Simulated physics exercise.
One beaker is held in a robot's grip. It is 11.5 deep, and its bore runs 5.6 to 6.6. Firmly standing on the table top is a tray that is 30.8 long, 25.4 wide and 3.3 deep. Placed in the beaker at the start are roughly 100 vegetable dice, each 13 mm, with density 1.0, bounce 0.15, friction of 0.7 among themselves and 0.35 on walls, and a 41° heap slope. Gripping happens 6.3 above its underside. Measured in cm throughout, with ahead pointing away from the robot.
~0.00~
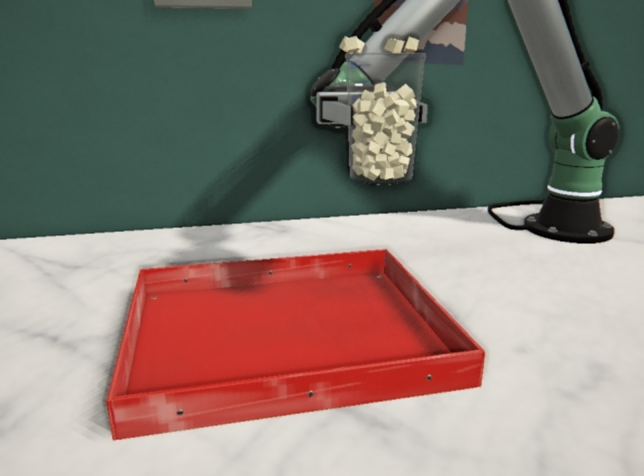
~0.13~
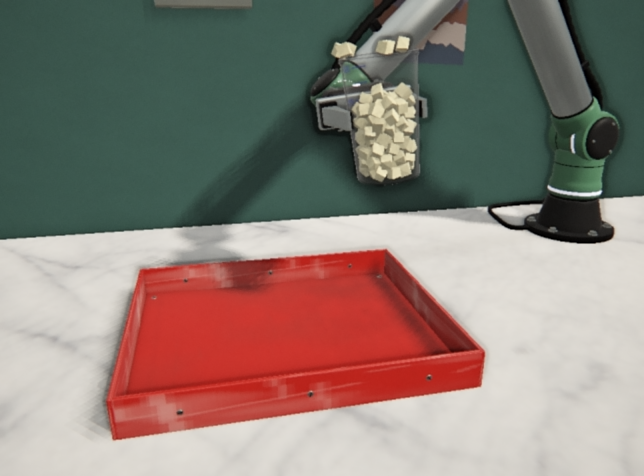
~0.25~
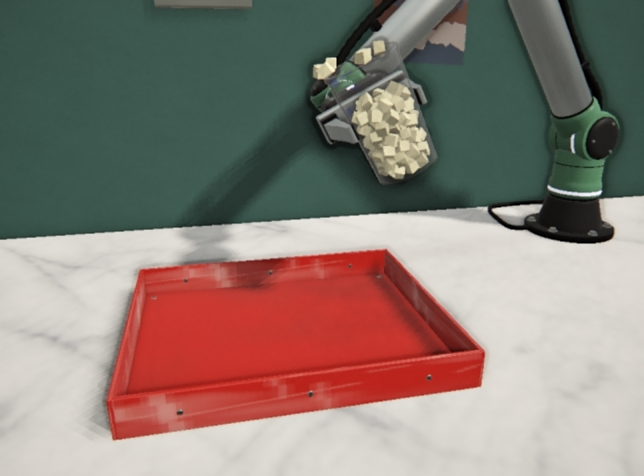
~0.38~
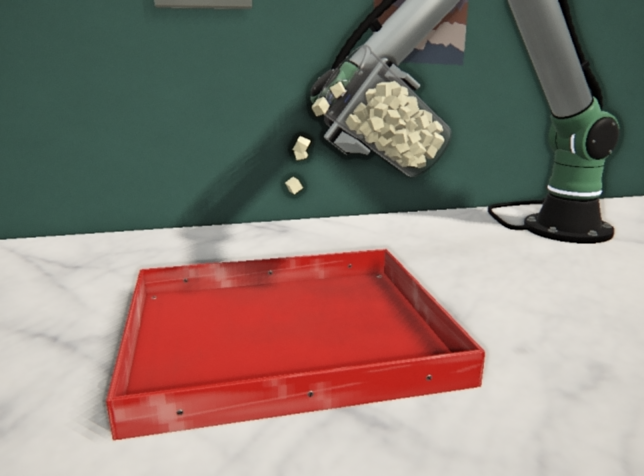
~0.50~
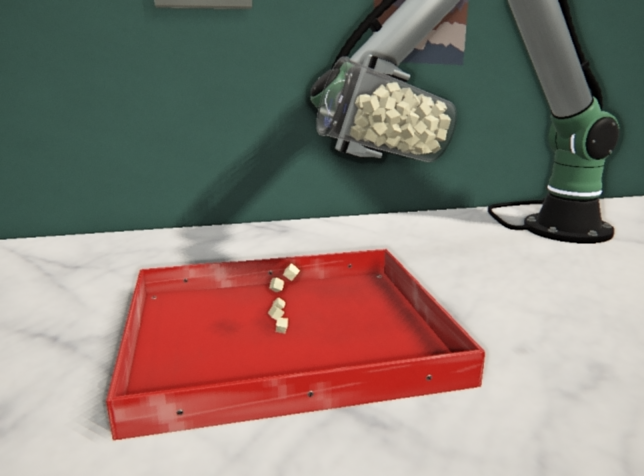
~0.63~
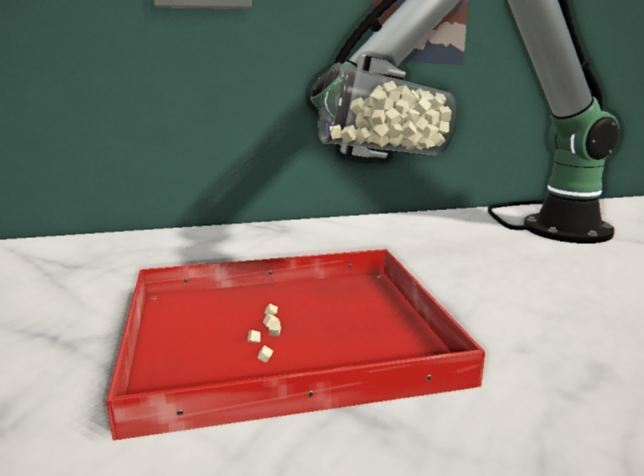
A robot arm tipped a clear beaker full of pale vegetable dice over to the left, and a few pieces dropped into the red tray while nearly all the rest stayed inside.
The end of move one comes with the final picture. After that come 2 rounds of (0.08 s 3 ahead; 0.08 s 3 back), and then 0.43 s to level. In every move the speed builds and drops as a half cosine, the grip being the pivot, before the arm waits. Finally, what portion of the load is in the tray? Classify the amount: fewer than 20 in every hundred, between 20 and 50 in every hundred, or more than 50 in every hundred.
Between 20 and 50 in every hundred.
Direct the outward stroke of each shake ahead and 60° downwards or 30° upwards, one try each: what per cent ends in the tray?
Try one gives about 10 in a hundred, try two about 65 in a hundred.
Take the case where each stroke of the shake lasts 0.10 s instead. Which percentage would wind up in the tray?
That change gives some 25 percent.
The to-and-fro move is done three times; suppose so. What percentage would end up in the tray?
About 40 per cent in that case.
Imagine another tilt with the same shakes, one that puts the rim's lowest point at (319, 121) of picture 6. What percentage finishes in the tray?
The share is around 15 %.
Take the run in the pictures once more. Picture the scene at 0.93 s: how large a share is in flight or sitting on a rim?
11 per cent.
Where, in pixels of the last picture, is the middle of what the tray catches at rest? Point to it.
Centre estimate: About (264, 327).
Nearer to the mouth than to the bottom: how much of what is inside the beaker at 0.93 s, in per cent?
Around 80 per cent of it.
After 0.93 s, tilted 79° forward, highest piece 24 above the table; 76 in the beaker, 15 in the tray, 11 in flight or on a rim.
After 1.23 s, tilted 21° forward, highest piece 26 above the table; 62 in the beaker, 40 in the tray.
After 1.58 s, level, highest piece 24 above the table; 62 in the beaker, 40 in the tray.
After 2.63 s, level, highest piece 24 above the table; 62 in the beaker, 40 in the tray.
At rest, 62 in the beaker, 40 in the tray. That is 39 % in the tray.
